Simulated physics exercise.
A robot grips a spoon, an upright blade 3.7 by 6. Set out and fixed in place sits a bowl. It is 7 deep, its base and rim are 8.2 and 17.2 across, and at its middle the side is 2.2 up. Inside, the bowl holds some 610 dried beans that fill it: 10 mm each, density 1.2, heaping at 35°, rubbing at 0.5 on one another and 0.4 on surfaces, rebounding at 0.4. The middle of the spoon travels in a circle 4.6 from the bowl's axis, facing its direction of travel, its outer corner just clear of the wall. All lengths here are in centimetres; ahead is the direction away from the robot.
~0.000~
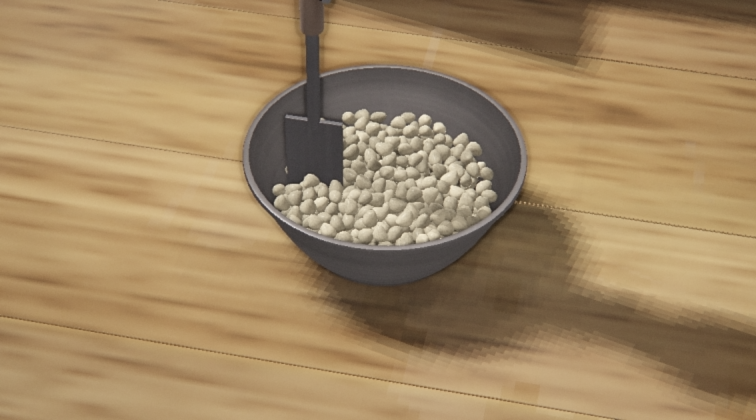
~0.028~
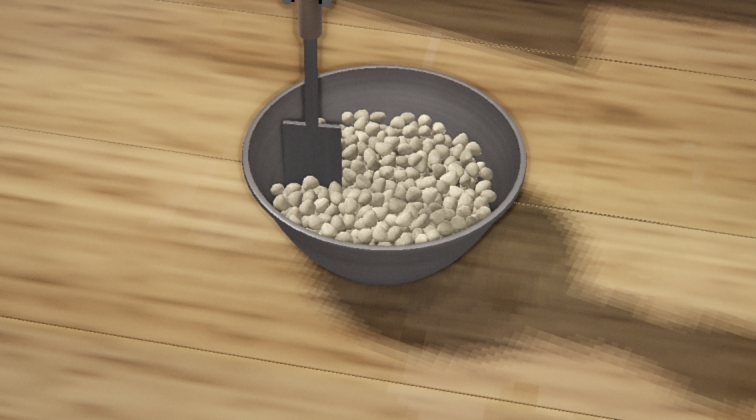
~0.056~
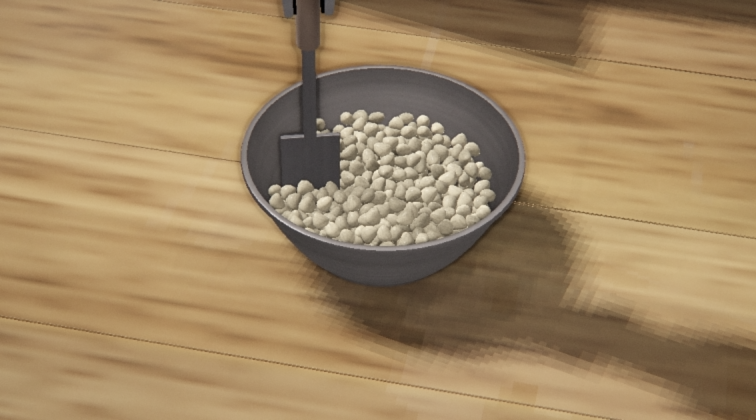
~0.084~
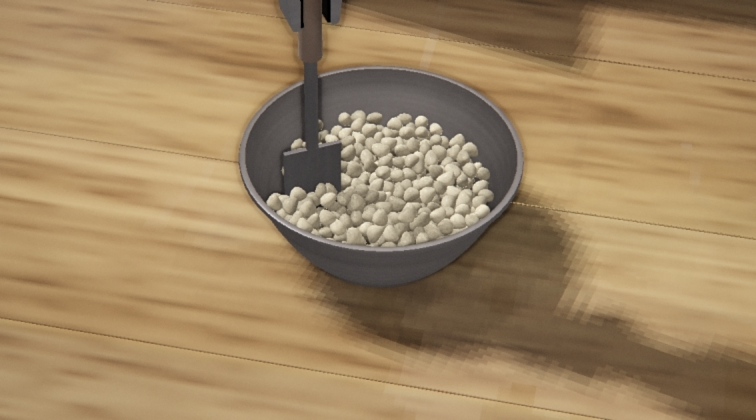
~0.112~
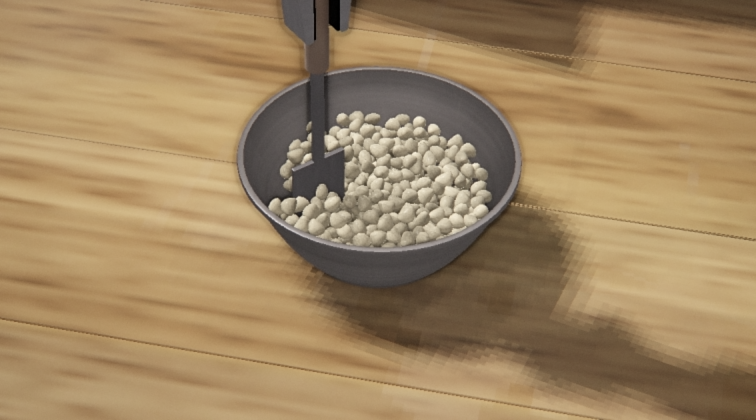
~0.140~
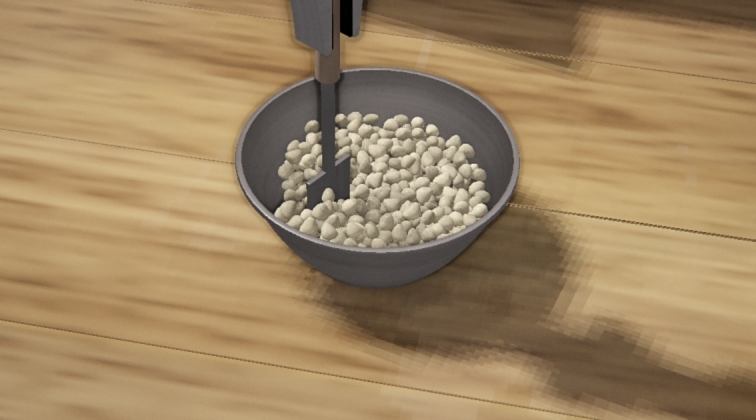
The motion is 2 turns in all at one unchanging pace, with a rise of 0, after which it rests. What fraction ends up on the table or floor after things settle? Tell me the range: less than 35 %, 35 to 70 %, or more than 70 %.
It falls in the range less than 35 %.
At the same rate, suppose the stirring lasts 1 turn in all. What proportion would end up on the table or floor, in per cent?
15 %.
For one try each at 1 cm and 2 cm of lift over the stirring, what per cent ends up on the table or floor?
Trial one: Roughly 20 %; trial two: Roughly 15 %.
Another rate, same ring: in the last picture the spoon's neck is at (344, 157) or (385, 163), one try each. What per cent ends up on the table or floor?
About 35 and 45 per cent.
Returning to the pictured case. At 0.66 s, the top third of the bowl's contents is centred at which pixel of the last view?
Centre of upper third: Approx. (302, 147) px.
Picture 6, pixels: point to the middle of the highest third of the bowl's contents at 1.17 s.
In the final view it lies at about (424, 128).
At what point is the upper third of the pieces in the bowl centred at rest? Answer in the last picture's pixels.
Centre of top third: Approx. (321, 206).
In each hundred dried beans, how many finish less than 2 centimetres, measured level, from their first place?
Around 15 in a hundred, roughly.
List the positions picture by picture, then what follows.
Spoon neck at (314, 101), 0° round; upper third of the load around (390, 188), from x 280 to 490, top at y 115; 608 in the bowl, in the first picture.
Spoon neck at (312, 105), 5° round; upper third of the load around (388, 189), from x 280 to 490, top at y 115, in the second picture.
Spoon neck at (310, 117), 18° round; upper third of the load around (382, 194), from x 275 to 490, top at y 115, in the third picture.
Spoon neck at (312, 129), 32° round; upper third of the load around (380, 198), from x 275 to 485, top at y 115, in the fourth picture.
Spoon neck at (318, 140), 46° round; upper third of the load around (377, 203), from x 275 to 485, top at y 120, in the fifth picture.
Spoon neck at (328, 150), 60° round; upper third of the load around (378, 207), from x 280 to 485, top at y 120; 608 in the bowl, in the sixth picture.
After 0.66 s, 320° round, highest piece 10 above the table; 551 in the bowl, 44 on the table or floor, 13 in flight or on the tool.
After 1.17 s, 220° round, highest piece 9 above the table; 480 in the bowl, 117 on the table or floor, 11 in flight or on the tool.
After 1.63 s, 0° round, highest piece 8 above the table; 446 in the bowl, 162 on the table or floor.
After 2.33 s, 0° round, highest piece 7 above the table; 445 in the bowl, 163 on the table or floor.
At rest, 445 in the bowl, 163 on the table or floor. That is 27 % on the table or floor.
